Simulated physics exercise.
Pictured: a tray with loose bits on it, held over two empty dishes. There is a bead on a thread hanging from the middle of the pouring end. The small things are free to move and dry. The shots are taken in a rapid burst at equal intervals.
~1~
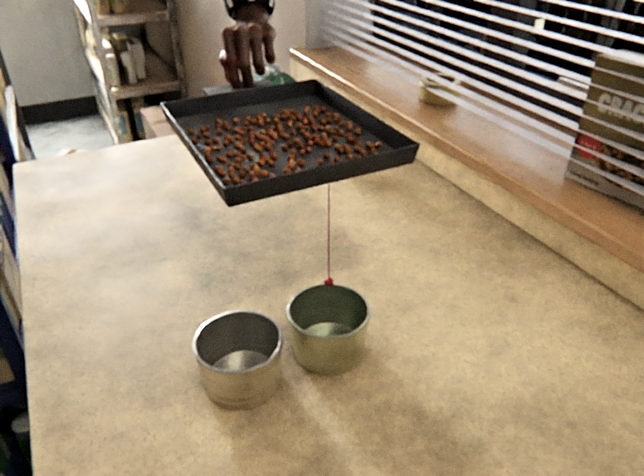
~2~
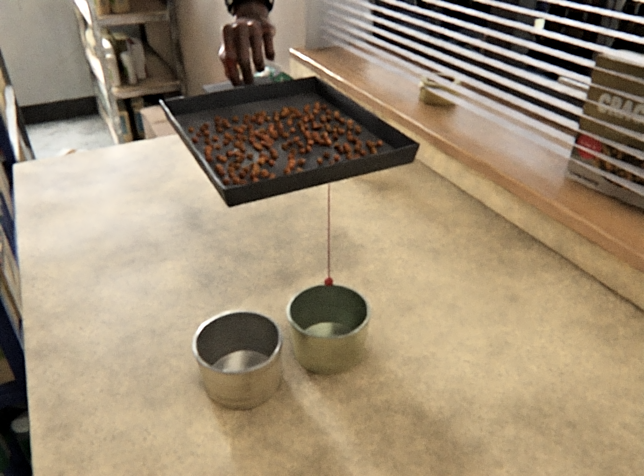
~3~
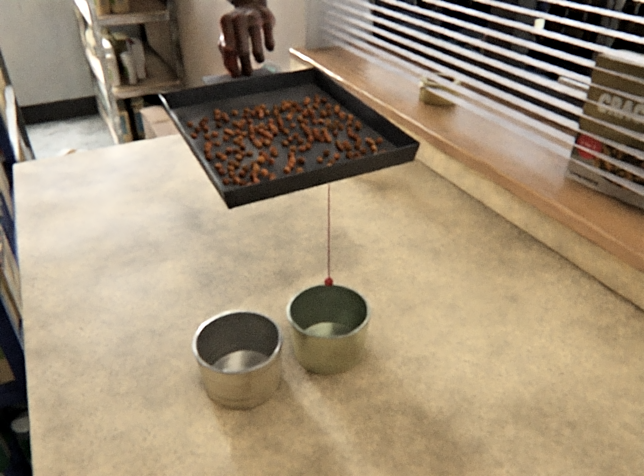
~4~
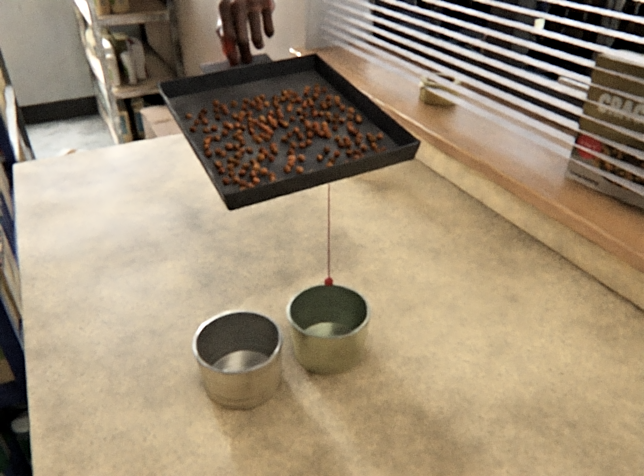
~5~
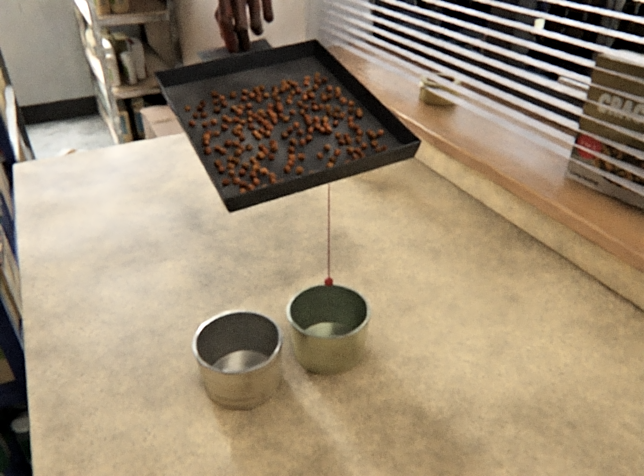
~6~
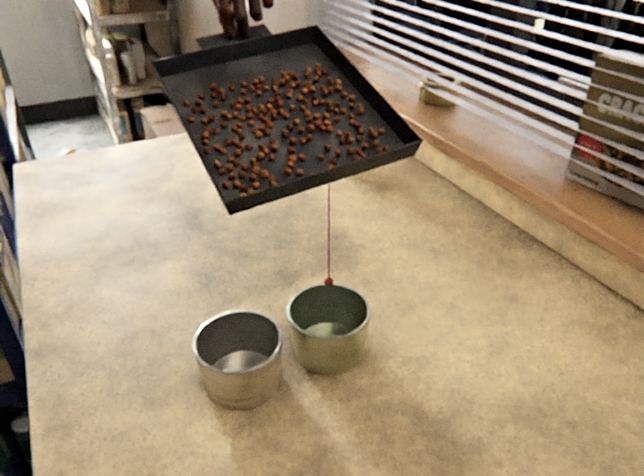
A hand tilting a dark tray of small brown cereal balls gradually steeper above two empty metal dishes on a table.
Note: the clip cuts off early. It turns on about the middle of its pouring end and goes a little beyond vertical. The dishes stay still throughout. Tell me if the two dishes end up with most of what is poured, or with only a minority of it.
Most of it.
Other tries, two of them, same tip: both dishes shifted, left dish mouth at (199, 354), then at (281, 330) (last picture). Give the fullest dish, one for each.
The first time it's the right member, the second time the left member.
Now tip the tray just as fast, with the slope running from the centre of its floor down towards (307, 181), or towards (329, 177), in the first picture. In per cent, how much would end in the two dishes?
50 % and 20 %, roughly.
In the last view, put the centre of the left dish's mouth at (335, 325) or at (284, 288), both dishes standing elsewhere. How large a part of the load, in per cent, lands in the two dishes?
It comes to near 20 per cent the first time and near 0 per cent the second time.
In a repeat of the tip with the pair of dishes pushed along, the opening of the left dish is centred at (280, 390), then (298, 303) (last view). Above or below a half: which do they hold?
Short of half, then Short of half.
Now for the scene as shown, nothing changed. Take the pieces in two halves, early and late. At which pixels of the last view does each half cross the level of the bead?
Around (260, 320), followed by around (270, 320).
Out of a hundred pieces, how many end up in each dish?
The left dish keeps near 70 in a hundred, the right dish near 10 in a hundred.
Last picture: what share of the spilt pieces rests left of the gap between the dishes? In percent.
Roughly 30 in a hundred.
Soon after the last picture, tray tipped steeply; nearly all on the tray; a stray few in the air.
A little later, tray tipped past a quarter turn; about half on the tray; a small part in the left dish; a stray few outside both; about a third in the air.
Later still, tray tipped past a quarter turn; about two thirds in the left dish; a small part in the right dish; about a quarter outside both.
At rest, tray tipped past a quarter turn; about two thirds in the left dish; a small part in the right dish; about a quarter outside both.
